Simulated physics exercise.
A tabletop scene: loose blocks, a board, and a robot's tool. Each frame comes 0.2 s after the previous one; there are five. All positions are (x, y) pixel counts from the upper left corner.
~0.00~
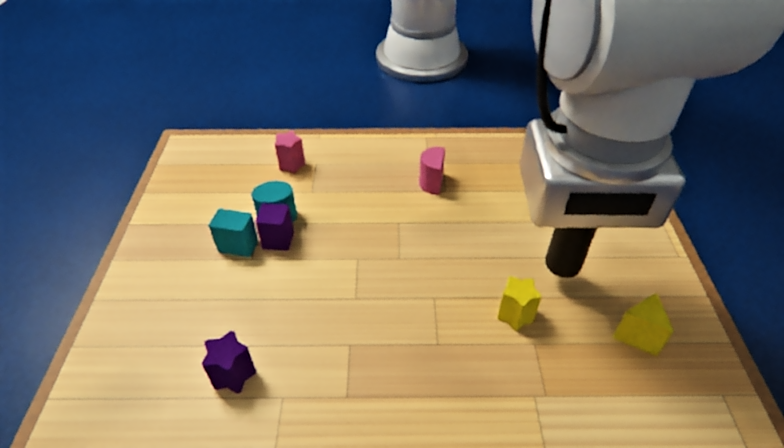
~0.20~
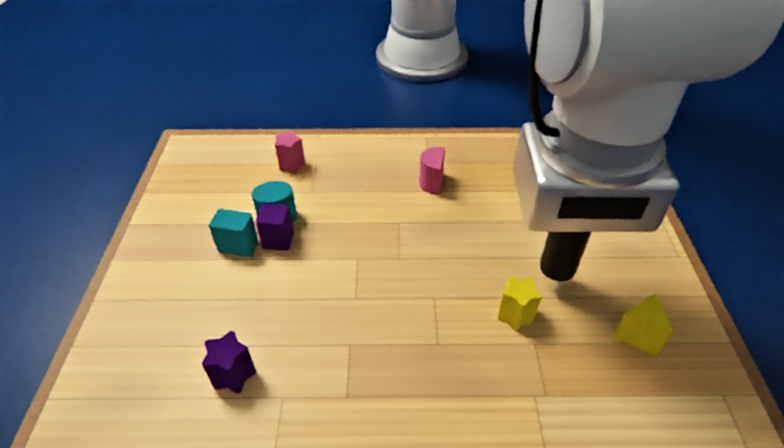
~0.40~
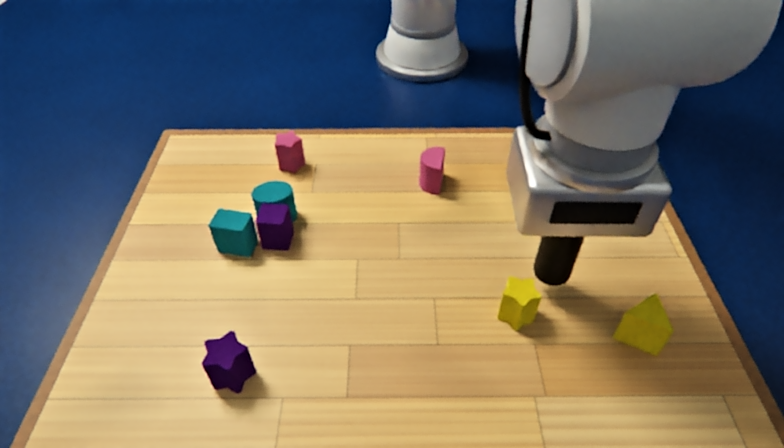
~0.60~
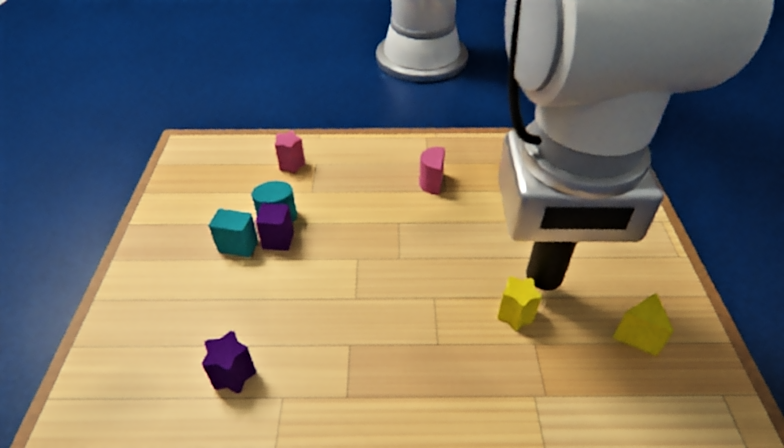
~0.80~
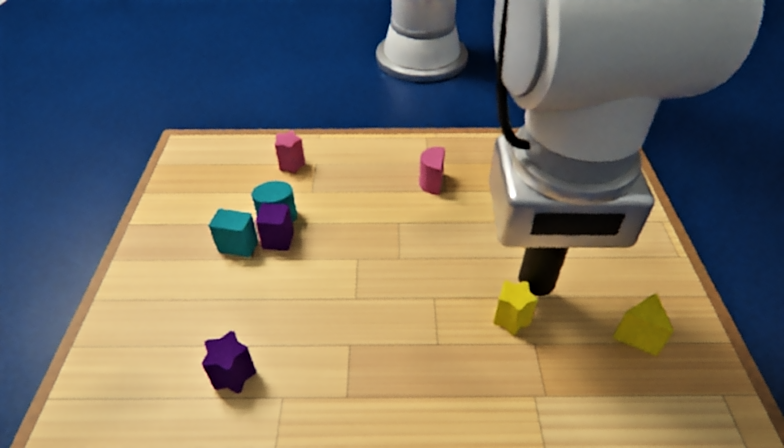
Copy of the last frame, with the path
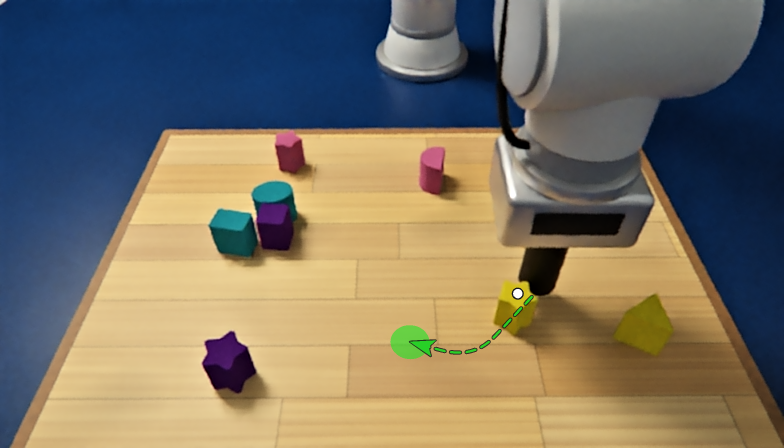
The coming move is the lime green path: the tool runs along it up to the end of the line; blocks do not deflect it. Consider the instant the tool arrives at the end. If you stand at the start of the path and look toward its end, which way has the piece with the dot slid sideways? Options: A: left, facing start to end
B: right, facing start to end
A
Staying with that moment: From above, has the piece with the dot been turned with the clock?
Going by the path, no.
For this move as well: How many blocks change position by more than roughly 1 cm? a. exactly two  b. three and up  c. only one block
I choose c.
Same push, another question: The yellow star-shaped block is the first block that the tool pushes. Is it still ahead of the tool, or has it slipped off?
I expect it to be beside or behind the tool.
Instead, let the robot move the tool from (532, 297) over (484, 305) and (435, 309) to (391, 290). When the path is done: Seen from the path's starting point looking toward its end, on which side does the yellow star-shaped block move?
Measured against the direction from start to end, the yellow star-shaped block shifts toward the left-hand side.
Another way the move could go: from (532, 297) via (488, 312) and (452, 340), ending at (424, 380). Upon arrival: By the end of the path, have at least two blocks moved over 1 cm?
That would be a no.
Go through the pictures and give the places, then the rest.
Tool tip at (563, 265); block tops, yellow star-shaped block at (522, 290); yellow triangular piece at (652, 312), in the first picture.
Tool at (557, 269); blocks unchanged, in the second picture.
Tool at (551, 273); blocks unchanged, in the third picture.
Tool at (544, 278); blocks unchanged, in the fourth picture.
Tool at (536, 283); yellow star-shaped block at (518, 294); yellow triangular piece at (652, 312), in the fifth picture.
Path on the board, from (532, 297) through (503, 328) and (463, 353) to (410, 342); the dot is on the yellow star-shaped block.
On the path given first. One third of the way, tool at (505, 315); yellow star-shaped block at (491, 331), turned 20° anticlockwise.
Two thirds of the way, tool at (464, 339); yellow star-shaped block at (471, 361), turned 75° anticlockwise.
At the end, tool at (411, 328); yellow star-shaped block at (470, 362), turned 80° anticlockwise; yellow triangular piece in place.
